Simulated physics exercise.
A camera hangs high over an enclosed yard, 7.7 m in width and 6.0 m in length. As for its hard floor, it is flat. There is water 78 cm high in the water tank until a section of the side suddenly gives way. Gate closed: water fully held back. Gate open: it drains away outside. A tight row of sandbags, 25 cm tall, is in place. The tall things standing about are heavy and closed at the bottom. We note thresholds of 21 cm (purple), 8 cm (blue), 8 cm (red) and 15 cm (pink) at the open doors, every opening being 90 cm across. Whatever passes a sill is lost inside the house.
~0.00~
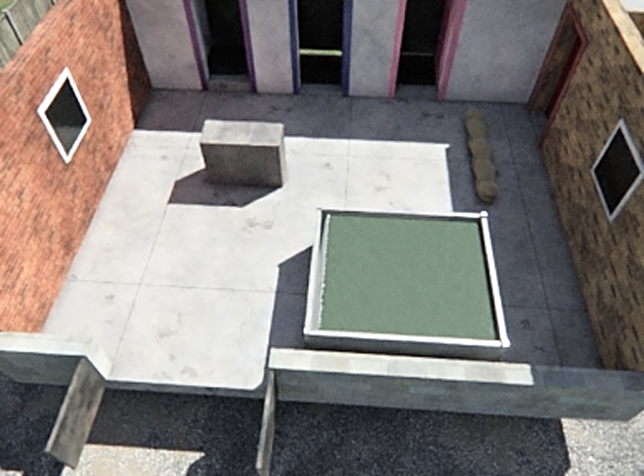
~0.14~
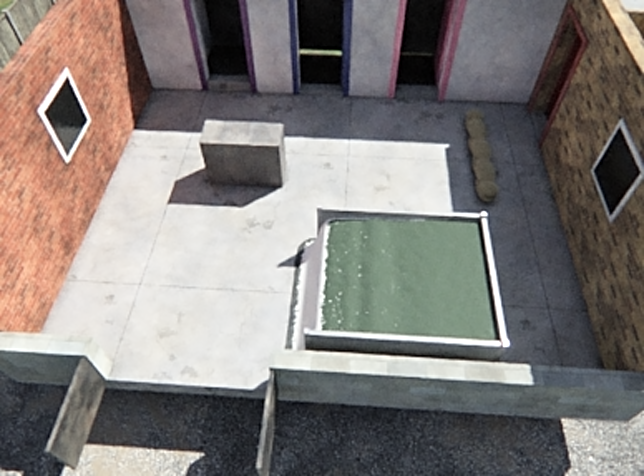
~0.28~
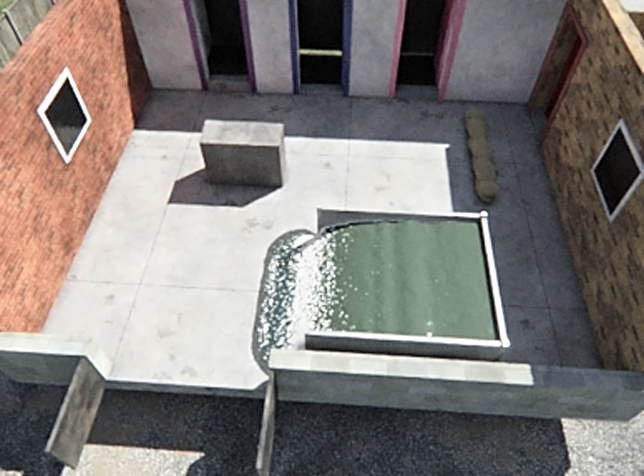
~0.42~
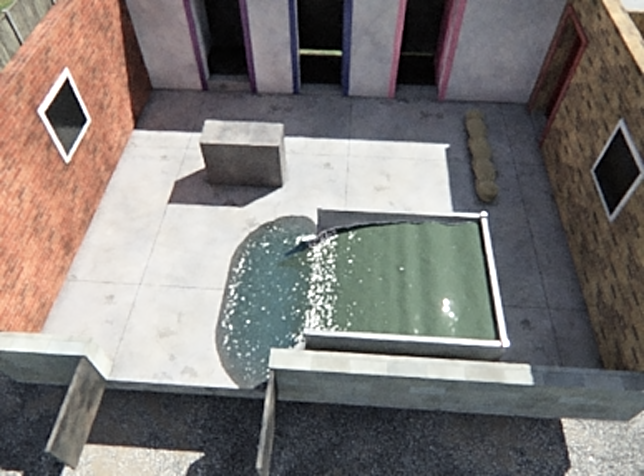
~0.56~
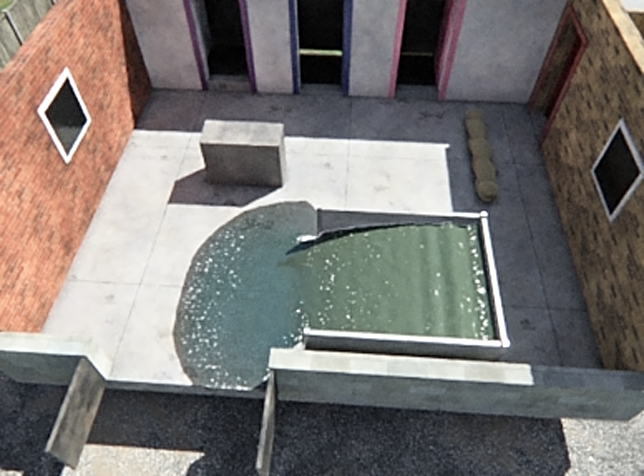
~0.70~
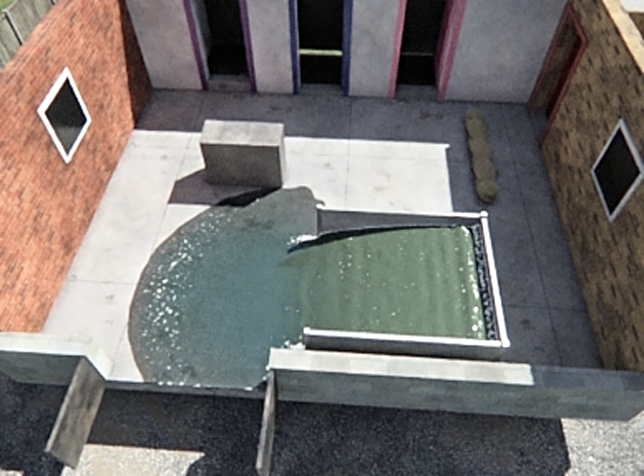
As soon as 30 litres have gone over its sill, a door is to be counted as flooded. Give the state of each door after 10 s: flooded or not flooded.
Result: My guess is the purple door lets through less than the limit. My guess is the blue door lets through less than the limit. My guess is the red door lets through less than the limit. My guess is the pink door lets through less than the limit.
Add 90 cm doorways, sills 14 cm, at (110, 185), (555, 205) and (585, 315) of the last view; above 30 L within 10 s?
In sequence the answers are more than that, less than that and less than that.
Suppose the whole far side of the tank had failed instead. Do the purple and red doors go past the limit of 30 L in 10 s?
Result: Purple limit not passed, red limit passed.
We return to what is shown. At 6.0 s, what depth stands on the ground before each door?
Door by door, in cm: Purple reads 16, blue reads 8, red reads 0, pink reads 4.
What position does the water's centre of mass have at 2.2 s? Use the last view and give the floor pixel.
Near (234, 278).
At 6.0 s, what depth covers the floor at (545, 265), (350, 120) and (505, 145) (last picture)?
Around 0 cm, 5 cm and 0 cm.
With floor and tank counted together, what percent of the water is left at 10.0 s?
I'd put it at some 70 percent still there.
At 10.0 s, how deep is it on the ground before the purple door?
About 6.5 cm deep.
After 1.4 s water covers 30 % of the floor and is deepest (40 cm) near (32, 356); purple door not reached, blue door not reached, red door not reached, pink door not reached.
After 2.2 s water covers 35 % of the floor and is deepest (46 cm) near (37, 344); purple door not reached, blue door not reached, red door not reached, pink door not reached.
After 3.5 s water covers 45 % of the floor and is deepest (31 cm) near (152, 90); purple door 15 cm at the sill, 0 L in, blue door not reached, red door not reached, pink door not reached.
After 6.0 s water covers 70 % of the floor and is deepest (20 cm) near (142, 112); purple door 16 cm at the sill, 1 L in, blue door 8 cm at the sill, 0 L in, red door not reached, pink door 4 cm at the sill, 0 L in.
After 10.0 s water covers 95 % of the floor and is deepest (10 cm) near (570, 277); purple door 6 cm at the sill, 1 L in, blue door 5 cm at the sill, 1 L in, red door 7 cm at the sill, 6 L in, pink door 6 cm at the sill, 0 L in.
